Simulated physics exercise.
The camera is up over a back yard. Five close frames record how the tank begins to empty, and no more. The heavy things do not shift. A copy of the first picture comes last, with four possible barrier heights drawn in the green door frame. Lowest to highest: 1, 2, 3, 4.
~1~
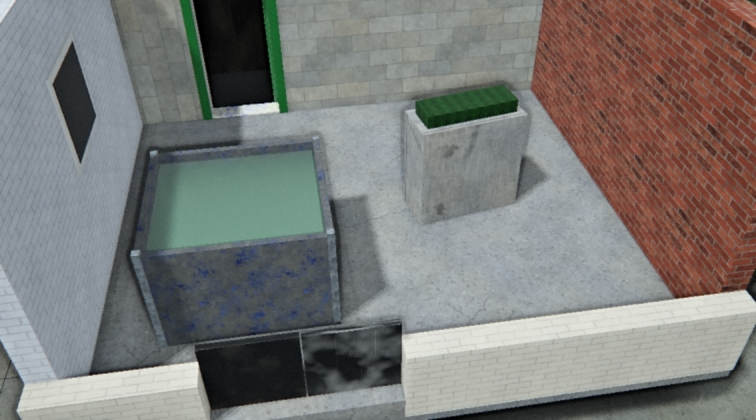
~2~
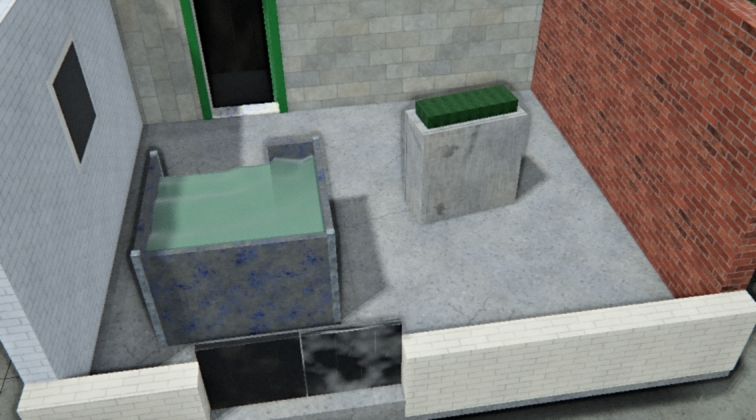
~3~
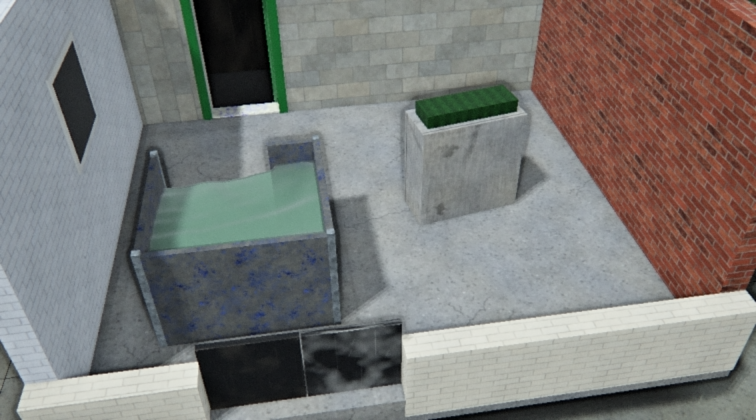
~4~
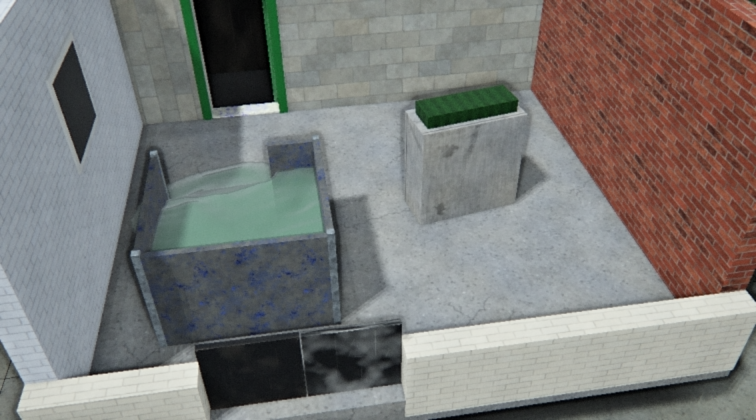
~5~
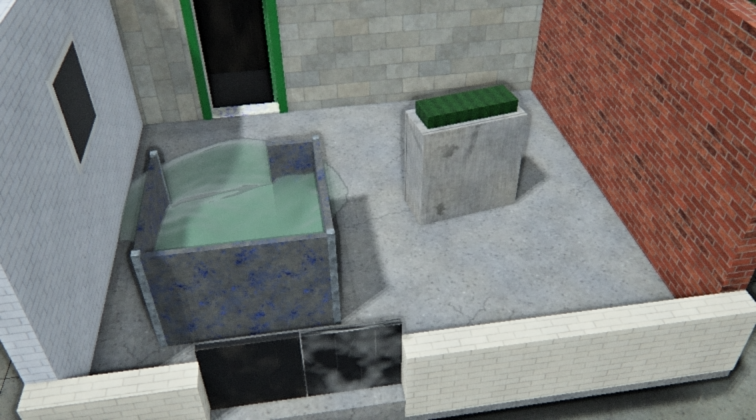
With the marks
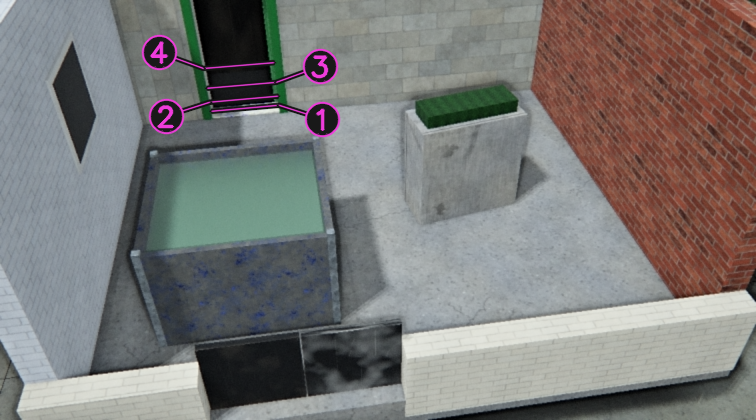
Pale green water sloshing inside a blue-flecked tank in a walled back yard, dipping unevenly, then surging up over its sides.
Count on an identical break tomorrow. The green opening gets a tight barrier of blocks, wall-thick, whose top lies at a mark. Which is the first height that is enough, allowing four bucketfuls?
The limit is 3.
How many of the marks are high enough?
Two of them.
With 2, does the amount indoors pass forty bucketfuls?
No.
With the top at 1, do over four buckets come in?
Yes, that goes wrong.
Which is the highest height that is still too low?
The answer is 2.
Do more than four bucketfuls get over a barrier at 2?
Yes, that goes wrong.
In magenta, 1 at (245, 108); 2 at (244, 99); 3 at (242, 85); 4 at (238, 65); from the bottom up 1, 2, 3, 4.
If 1 is chosen, dozens of bucketfuls pour in.
If 2 is chosen, some 15 bucketfuls get in.
If 3 is chosen, a bucket or two gets in.
If 4 is chosen, nothing gets over.
